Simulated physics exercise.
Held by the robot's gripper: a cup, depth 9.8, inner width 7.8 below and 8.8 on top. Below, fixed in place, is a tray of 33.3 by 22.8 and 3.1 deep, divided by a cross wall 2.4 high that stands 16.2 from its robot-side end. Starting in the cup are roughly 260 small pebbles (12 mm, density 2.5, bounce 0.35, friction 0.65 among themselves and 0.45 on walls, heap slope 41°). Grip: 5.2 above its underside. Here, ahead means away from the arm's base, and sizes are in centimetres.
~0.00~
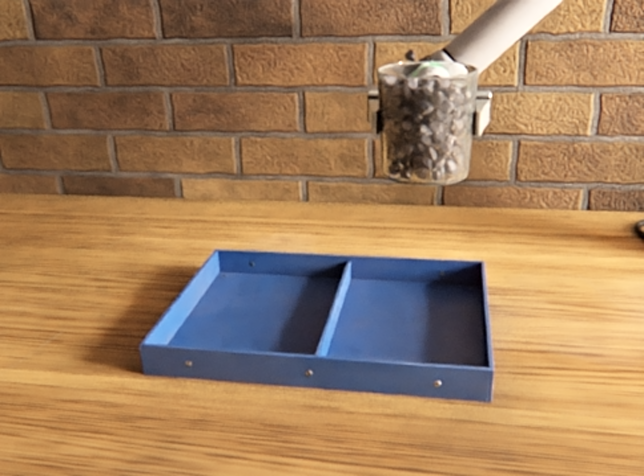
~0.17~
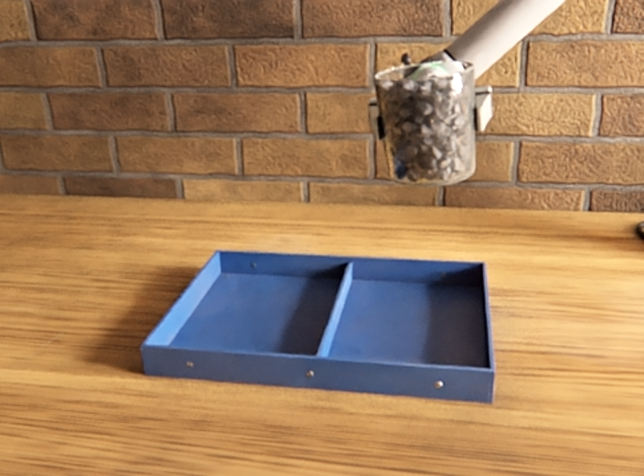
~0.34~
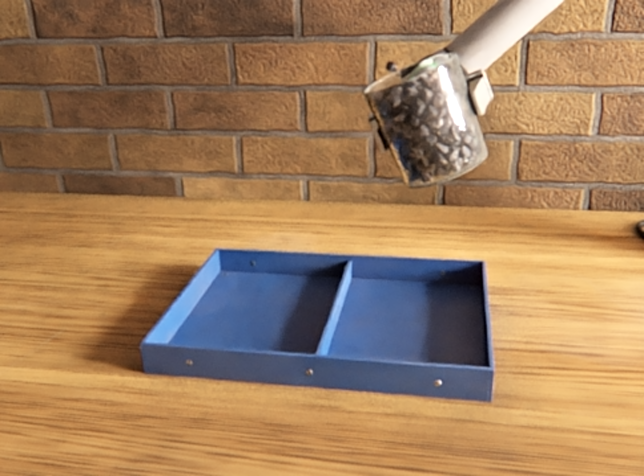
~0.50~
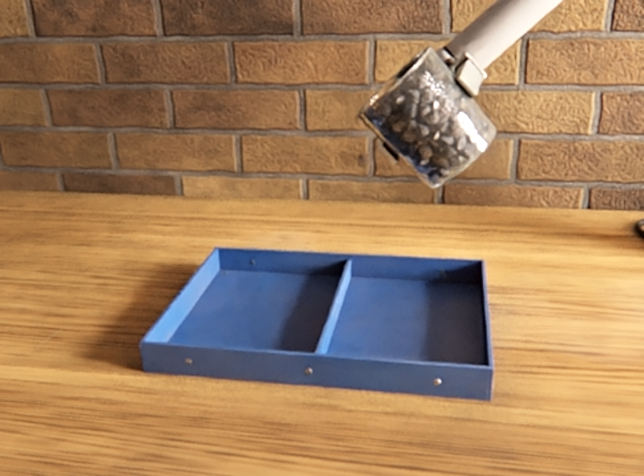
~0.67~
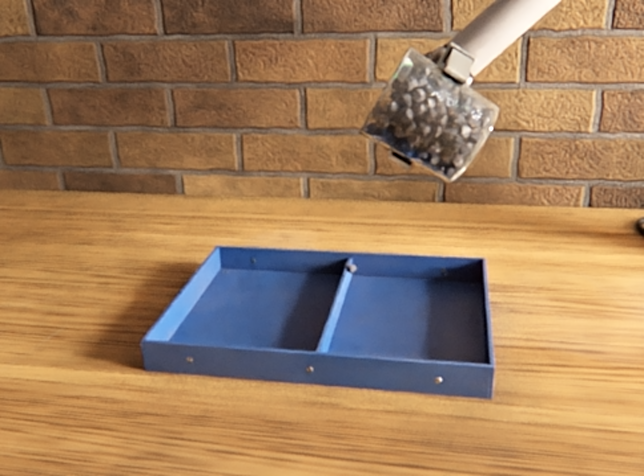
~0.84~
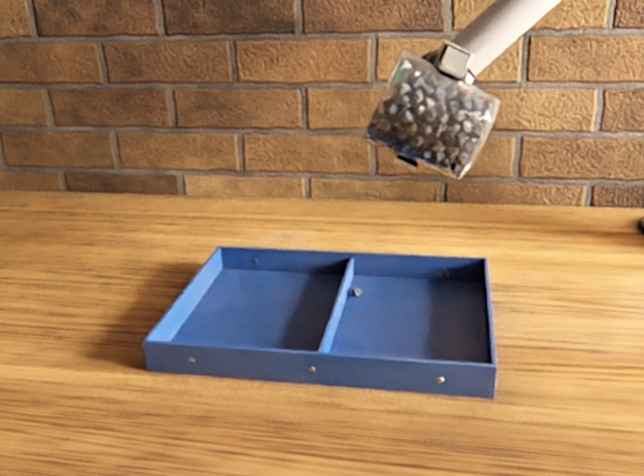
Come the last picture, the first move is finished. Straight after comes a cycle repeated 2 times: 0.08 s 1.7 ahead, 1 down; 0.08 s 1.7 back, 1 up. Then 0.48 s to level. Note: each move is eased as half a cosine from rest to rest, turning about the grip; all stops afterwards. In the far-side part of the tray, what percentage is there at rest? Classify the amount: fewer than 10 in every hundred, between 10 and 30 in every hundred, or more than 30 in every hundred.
Fewer than 10 in every hundred.
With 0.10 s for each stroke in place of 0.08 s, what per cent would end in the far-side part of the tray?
Then roughly 5 percent.
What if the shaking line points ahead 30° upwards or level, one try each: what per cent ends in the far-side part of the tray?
Near 20 and 15 percent respectively.
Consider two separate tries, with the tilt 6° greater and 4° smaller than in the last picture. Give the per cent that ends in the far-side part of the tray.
Estimates, in order: 10 % and 5 %.
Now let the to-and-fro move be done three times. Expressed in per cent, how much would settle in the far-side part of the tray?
10 per cent or so.
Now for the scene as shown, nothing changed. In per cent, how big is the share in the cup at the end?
My estimate would be some 95 percent.
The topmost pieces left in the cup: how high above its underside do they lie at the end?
Height at rest: Approx. 10.5 cm.
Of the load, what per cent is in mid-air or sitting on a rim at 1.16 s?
About 4 %.
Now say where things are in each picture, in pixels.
The first frame shows cup middle at (426, 124), level; upper third of the load around (422, 98), from x 390 to 465, top at y 55; 255 in the cup.
The second frame shows cup middle at (428, 125), tilted 6° forward; upper third of the load around (427, 98), from x 385 to 465, top at y 60.
The third frame shows cup middle at (428, 123), tilted 22° forward; upper third of the load around (424, 99), from x 380 to 475, top at y 65.
The fourth frame shows cup middle at (429, 121), tilted 43° forward; upper third of the load around (426, 100), from x 365 to 485, top at y 75; 254 in the cup, 1 in flight or on a rim.
The fifth frame shows cup middle at (430, 119), tilted 59° forward; upper third of the load around (429, 97), from x 350 to 485, top at y 75; 254 in the cup, 1 in the robot-side part.
The sixth frame shows cup middle at (432, 118), tilted 65° forward; upper third of the load around (432, 98), from x 355 to 485, top at y 75; 254 in the cup, 1 in the robot-side part.
By 1.16 s, tilted 65° forward, highest piece 26 above the table; 243 in the cup, 1 in the robot-side part, 1 in the far-side part, 10 in flight or on a rim.
By 1.48 s, tilted 16° forward, highest piece 28 above the table; 240 in the cup, 13 in the far-side part, 2 in the robot-side part.
By 1.84 s, level, highest piece 28 above the table; 240 in the cup, 13 in the far-side part, 2 in the robot-side part.
By 2.89 s, level, highest piece 28 above the table; 240 in the cup, 13 in the far-side part, 2 in the robot-side part.
Final count, 240 in the cup, 13 in the far-side part, 2 in the robot-side part. That is 5 % in the far-side part of the tray.
